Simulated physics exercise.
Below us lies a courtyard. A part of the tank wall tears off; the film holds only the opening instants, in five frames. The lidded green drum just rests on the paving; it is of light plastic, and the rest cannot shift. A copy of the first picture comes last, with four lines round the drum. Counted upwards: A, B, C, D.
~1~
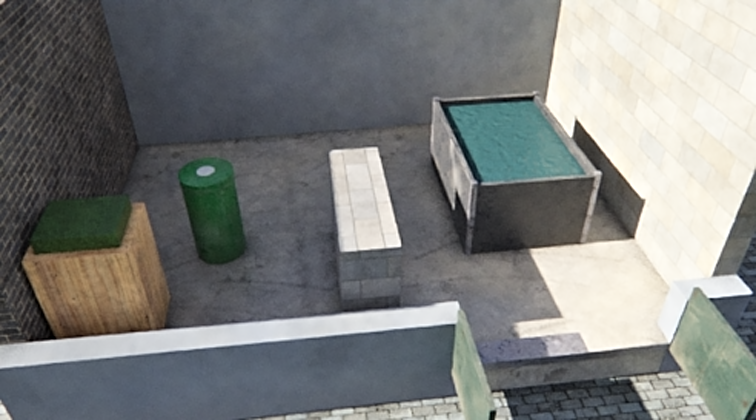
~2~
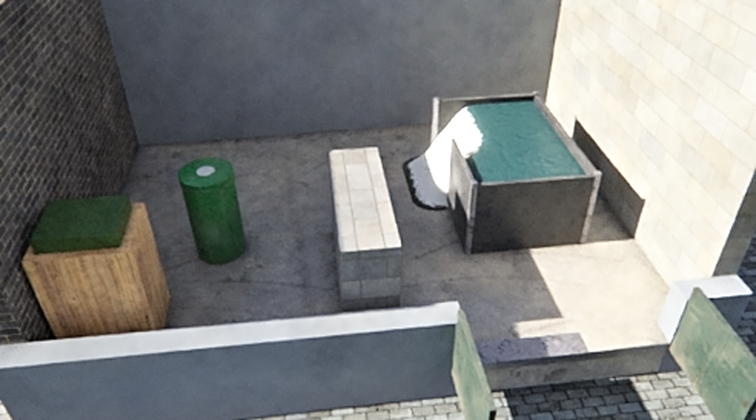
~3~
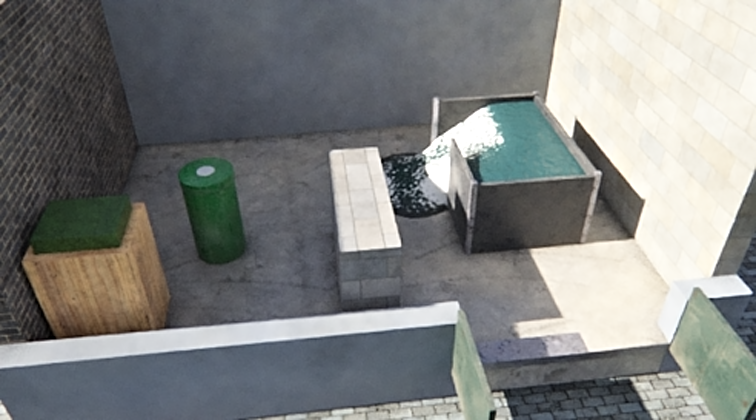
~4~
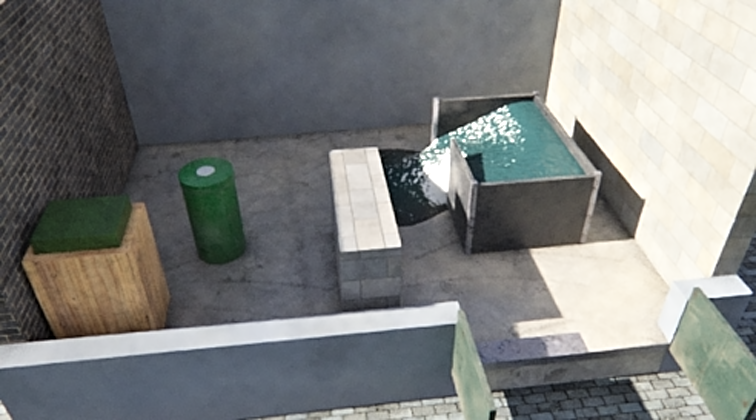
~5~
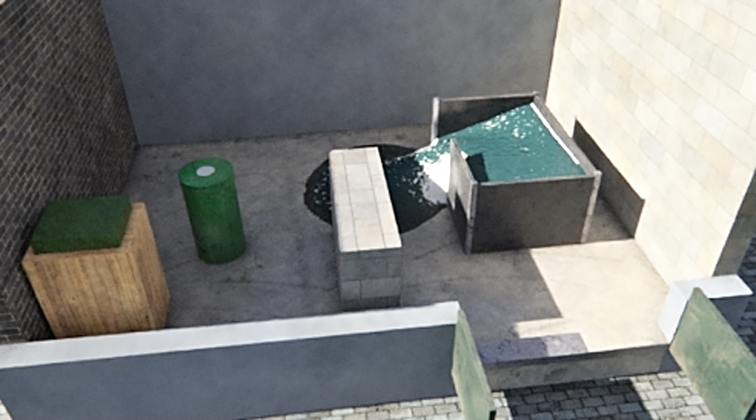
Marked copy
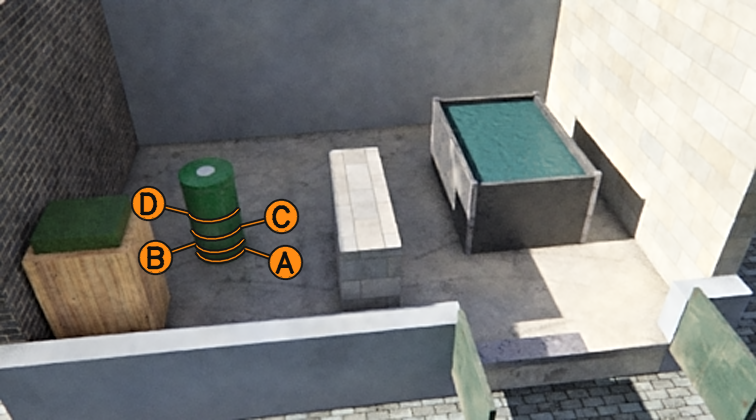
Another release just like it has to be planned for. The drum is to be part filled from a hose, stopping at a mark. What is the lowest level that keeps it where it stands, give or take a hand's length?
Choose C.
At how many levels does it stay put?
Two of the four.
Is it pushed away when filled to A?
Yes.
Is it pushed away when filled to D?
No, that is safe.
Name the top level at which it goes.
B it is.
In orange, A at (219, 261); B at (218, 252); C at (215, 238); D at (211, 221); from the bottom up A, B, C, D.
Choosing A, it is pushed about twice its own width away.
Choosing B, it is pushed about its own width away.
Choosing C, it does not move.
Choosing D, it does not move.
